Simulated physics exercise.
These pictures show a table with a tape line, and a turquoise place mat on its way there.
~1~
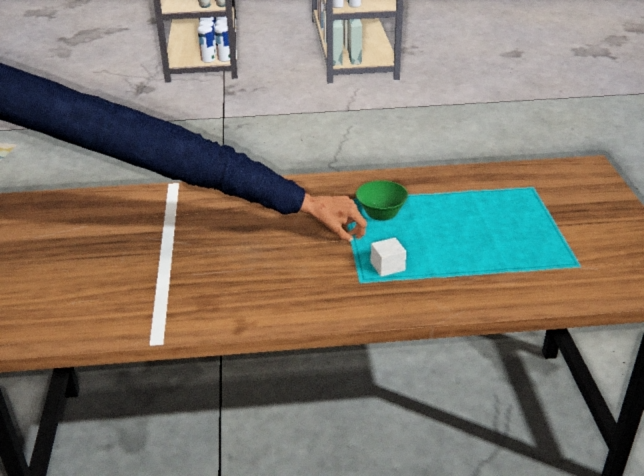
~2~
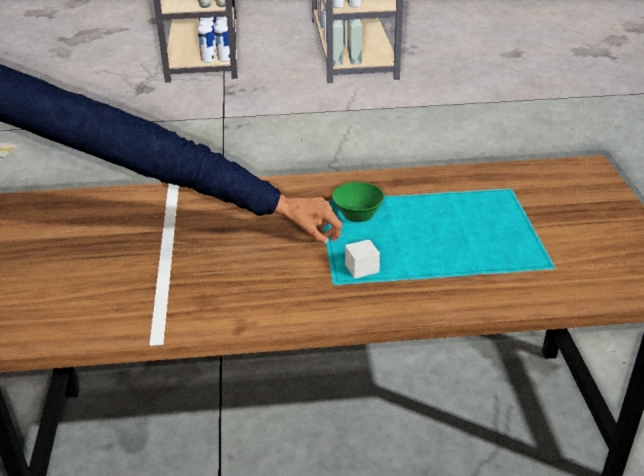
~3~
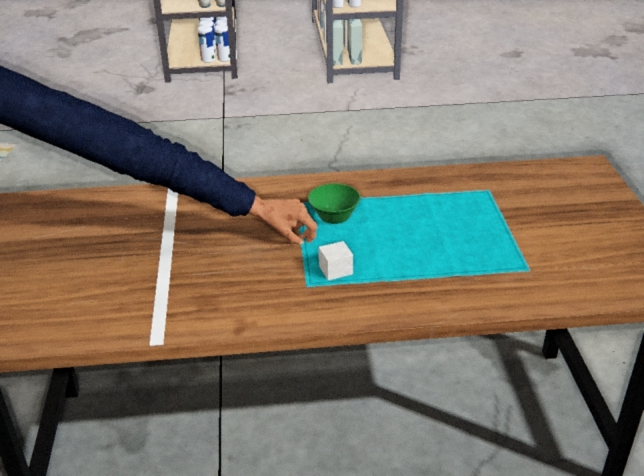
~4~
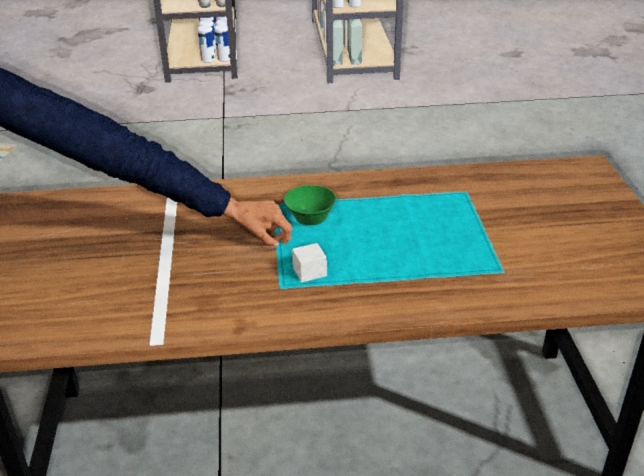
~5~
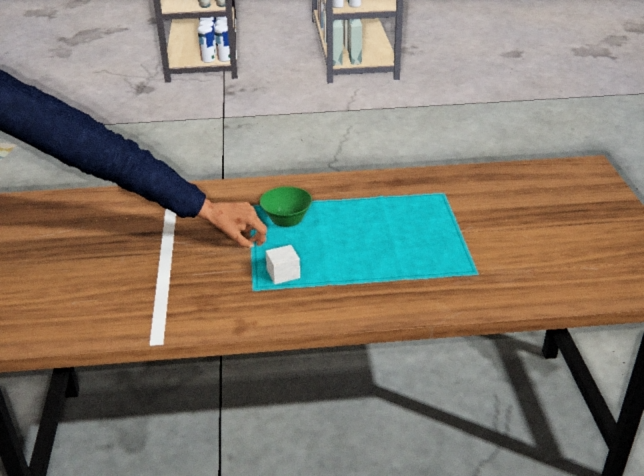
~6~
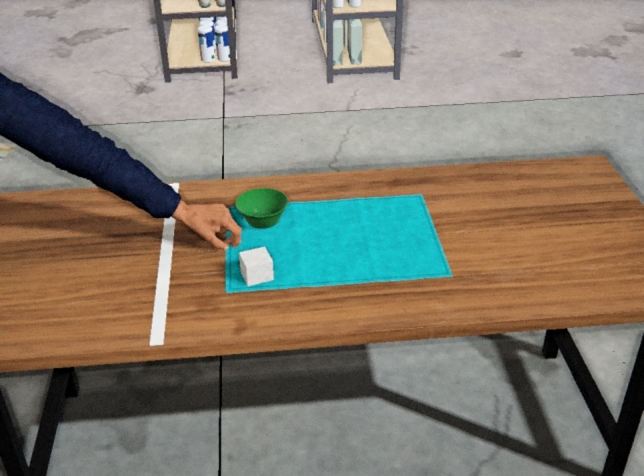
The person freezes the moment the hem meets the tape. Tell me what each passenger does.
The white block slides clear of the cloth; the green bowl leaves the cloth.
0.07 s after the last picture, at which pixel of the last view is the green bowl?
Around (229, 214).
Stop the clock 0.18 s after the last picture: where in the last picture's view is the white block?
At about (163, 273).
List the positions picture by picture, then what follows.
Place mat end (360, 283); white block (389, 247); green bowl (382, 194); tape (158, 329), in the first frame.
Place mat end (334, 285), far hem (555, 269); green bowl (358, 196), in the second frame.
Place mat end (307, 287); white block (336, 251), in the third frame.
Place mat end (280, 289), far hem (504, 273); green bowl (310, 199), in the fourth frame.
Place mat end (253, 291); white block (282, 255), in the fifth frame.
Place mat end (226, 293), far hem (452, 276); white block (256, 256); green bowl (262, 202); tape (158, 329), in the sixth frame.
Then, 0.07 s on from there, hem short of the tape; white block on the cloth near (219, 269); green bowl on the cloth near (229, 214).
Then, 0.18 s on from there, hem at the tape; white block ahead of the hem near (163, 273); green bowl on the cloth near (178, 217).
In the end, hem at the tape; white block ahead of the hem near (98, 279); green bowl ahead of the hem near (115, 222). The white block leaves the cloth and the green bowl shoots off the front.
